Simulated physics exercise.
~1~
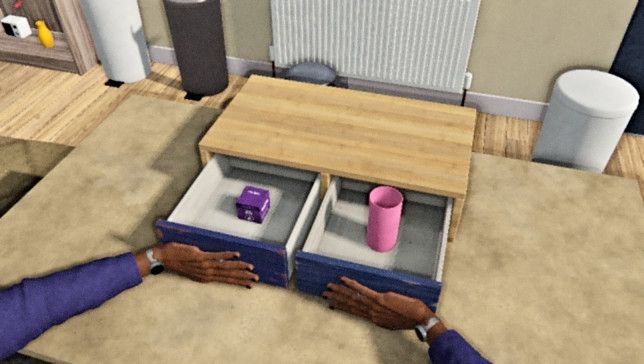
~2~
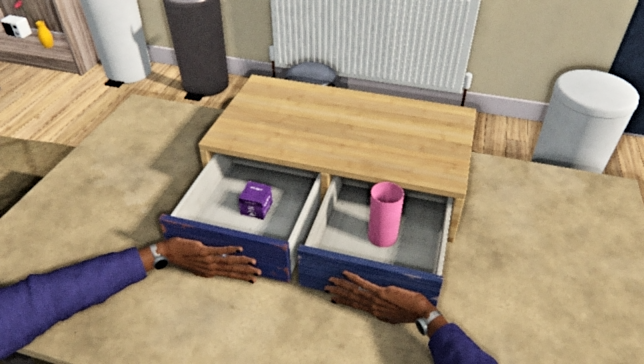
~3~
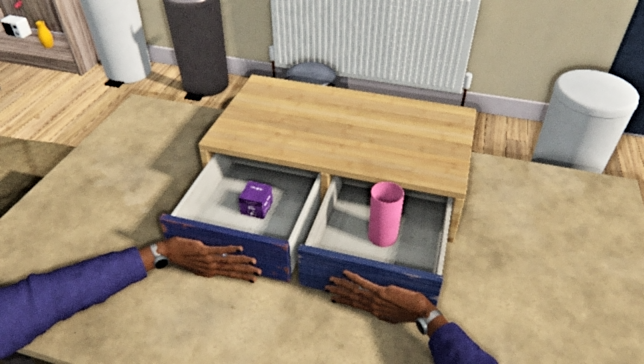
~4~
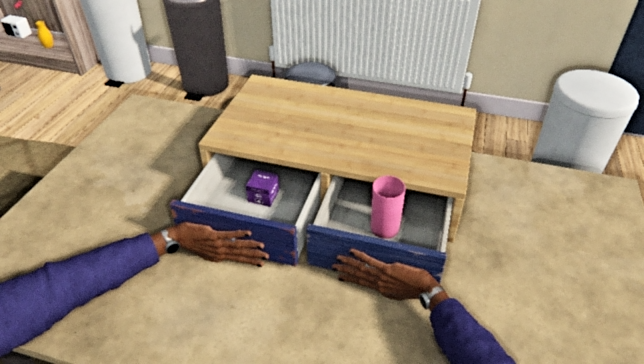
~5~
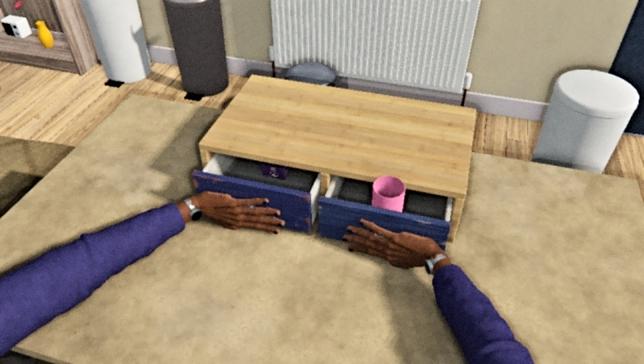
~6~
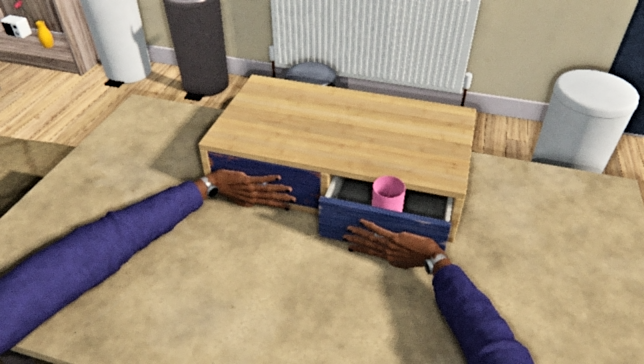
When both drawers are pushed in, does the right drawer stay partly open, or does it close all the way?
The right drawer stays partly open with the pink cup still standing in it, while the left drawer goes all the way in.
